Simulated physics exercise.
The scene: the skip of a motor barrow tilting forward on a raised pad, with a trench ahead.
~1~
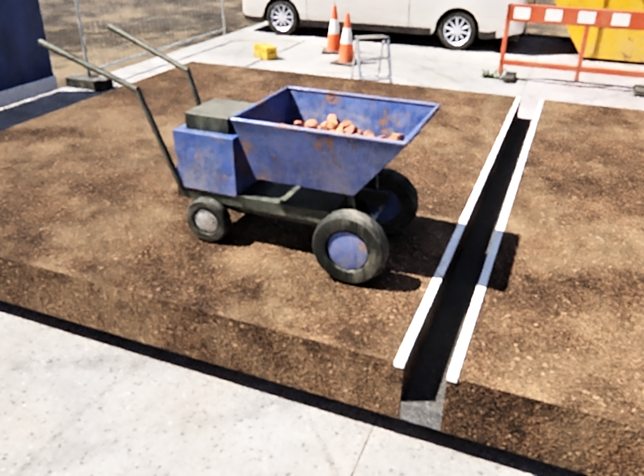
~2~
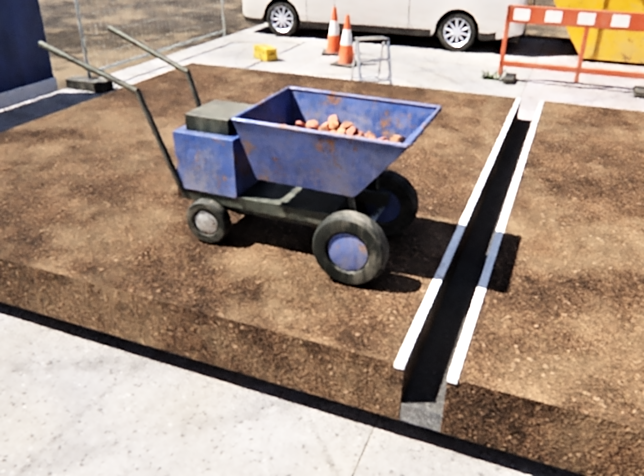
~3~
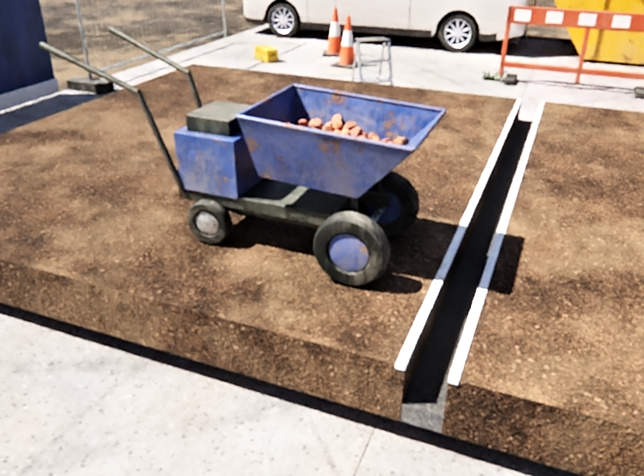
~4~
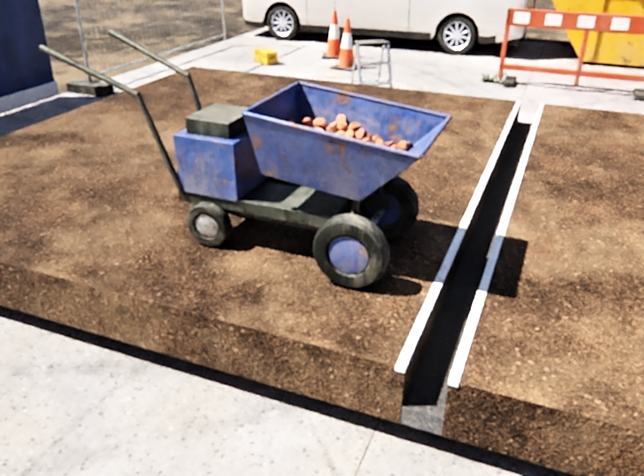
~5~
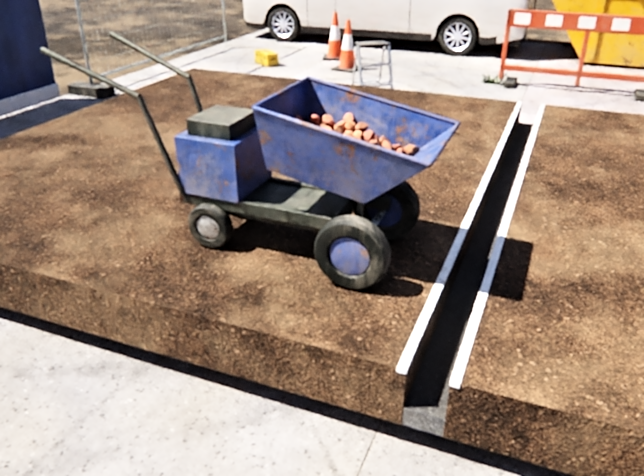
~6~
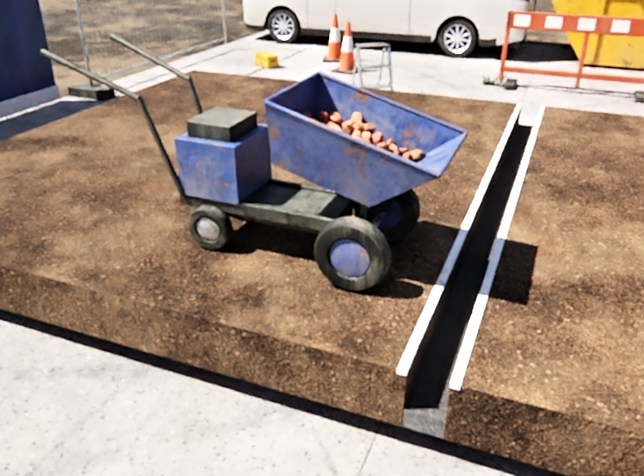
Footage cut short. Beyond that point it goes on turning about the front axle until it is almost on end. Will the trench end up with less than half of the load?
Yes, the greater part of the load will drop clear of the trench.
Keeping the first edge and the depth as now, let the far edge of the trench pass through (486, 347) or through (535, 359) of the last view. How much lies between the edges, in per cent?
Lab note: Try one 20 per cent, try two 100 per cent.
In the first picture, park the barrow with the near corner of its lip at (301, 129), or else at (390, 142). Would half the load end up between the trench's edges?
A minority at the first place, then a minority at the second.
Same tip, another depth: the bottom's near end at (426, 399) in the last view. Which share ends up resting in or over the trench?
I'd say around 0 in a hundred.
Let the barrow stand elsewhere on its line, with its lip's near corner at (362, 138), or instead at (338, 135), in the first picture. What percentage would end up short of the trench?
I'd expect close to 0 per cent and then close to 10 per cent.
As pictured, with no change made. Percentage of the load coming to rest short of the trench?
It works out to roughly 0 percent.
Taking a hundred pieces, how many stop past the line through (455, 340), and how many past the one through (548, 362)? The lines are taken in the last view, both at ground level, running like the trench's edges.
Around 60 per cent for the first, around 10 per cent for the second.
Shortly afterwards, skip tipped steeply; the whole lot in the skip.
Next, skip tipped right over; all but a few in the skip; a little beyond it.
Some moments later, skip tipped right over; near a third in the skip; near two thirds beyond it.
In the end, skip tipped right over; near a third in the skip; only a few in or heaped over the trench; near two thirds beyond it.
